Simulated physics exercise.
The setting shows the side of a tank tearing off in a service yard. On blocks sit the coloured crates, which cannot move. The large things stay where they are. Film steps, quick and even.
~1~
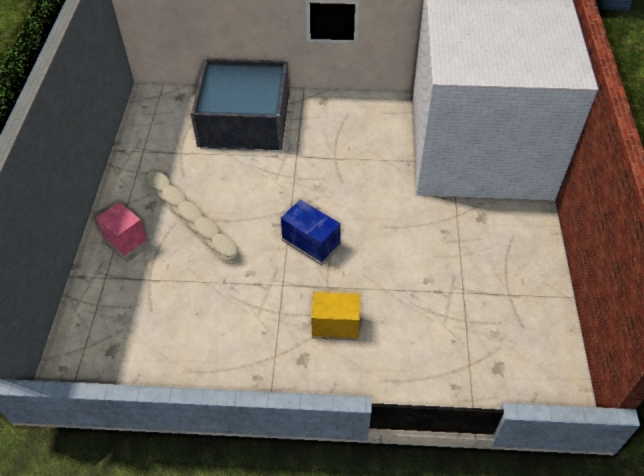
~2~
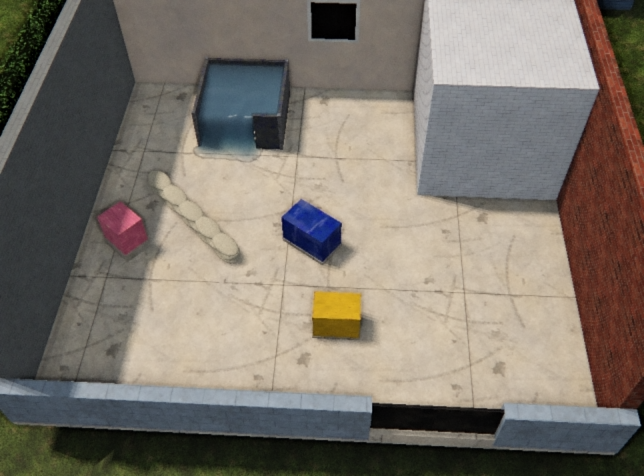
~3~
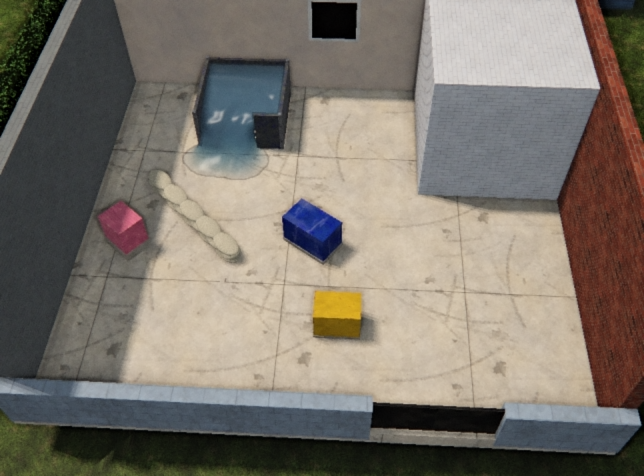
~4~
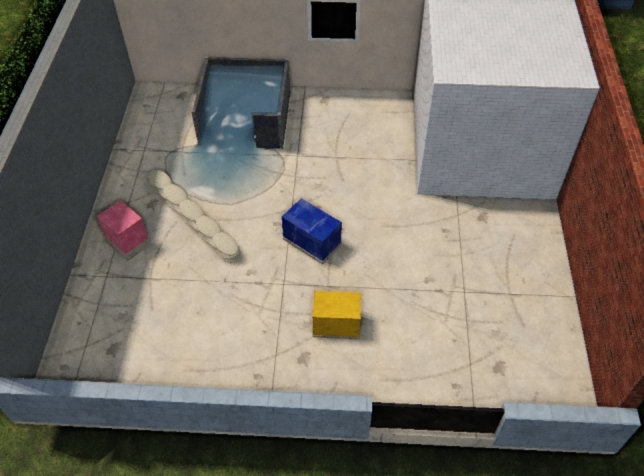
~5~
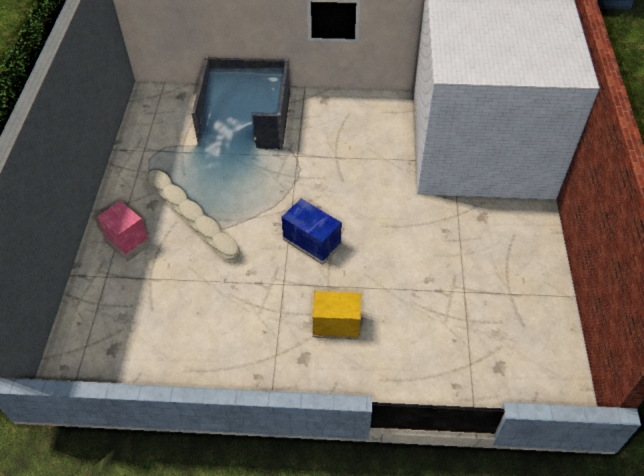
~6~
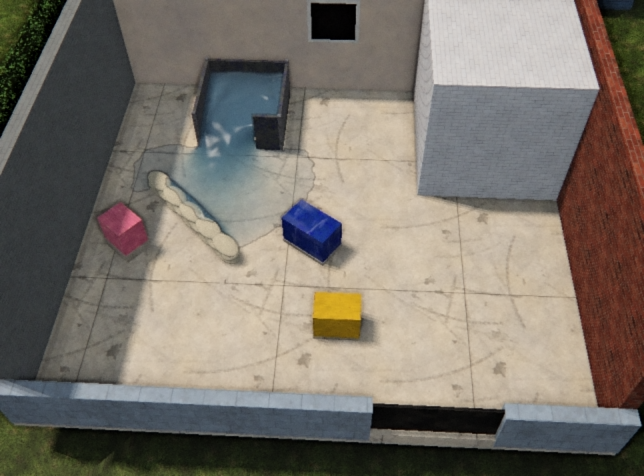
Water pouring from a gap in a dark tank, spreading across a paved yard around a pale segmented barrier near coloured crates.
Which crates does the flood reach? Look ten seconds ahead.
The blue crate is reached; the yellow crate is reached; the pink crate is not reached.
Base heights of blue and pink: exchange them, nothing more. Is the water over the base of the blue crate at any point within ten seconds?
Then: Blue crate is reached.
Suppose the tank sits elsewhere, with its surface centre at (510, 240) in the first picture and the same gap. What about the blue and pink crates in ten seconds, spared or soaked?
The blue crate is not reached, and the pink crate is not reached.
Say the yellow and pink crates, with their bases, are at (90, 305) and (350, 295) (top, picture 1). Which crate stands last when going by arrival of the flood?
It is the yellow one.
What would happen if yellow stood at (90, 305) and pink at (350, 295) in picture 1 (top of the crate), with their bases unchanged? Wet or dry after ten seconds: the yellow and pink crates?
As I see it, the yellow crate is flooded; meanwhile the pink crate is flooded.
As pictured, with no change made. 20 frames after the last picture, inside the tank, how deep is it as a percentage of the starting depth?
Roughly 24 per cent.
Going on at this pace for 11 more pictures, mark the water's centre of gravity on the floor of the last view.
At about (243, 184).
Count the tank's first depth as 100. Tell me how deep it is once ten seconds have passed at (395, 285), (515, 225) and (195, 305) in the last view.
Estimate: 4, 8, 4 %.
A moment on, water covers 20 % of the floor; the blue crate water round its plinth, the yellow crate water round its plinth, the pink crate not reached.
Next, water covers 30 % of the floor; the blue crate water round its plinth, the yellow crate water round its plinth, the pink crate water round its plinth.
Then, water covers 55 % of the floor; the blue crate water round its plinth, the yellow crate water round its plinth, the pink crate water round its plinth.
Later, water covers 85 % of the floor; the blue crate water round its plinth, the yellow crate water round its plinth, the pink crate water round its plinth.
In the end, water covers 95 % of the floor; the blue crate was topped, the yellow crate was topped, the pink crate stayed above the water.
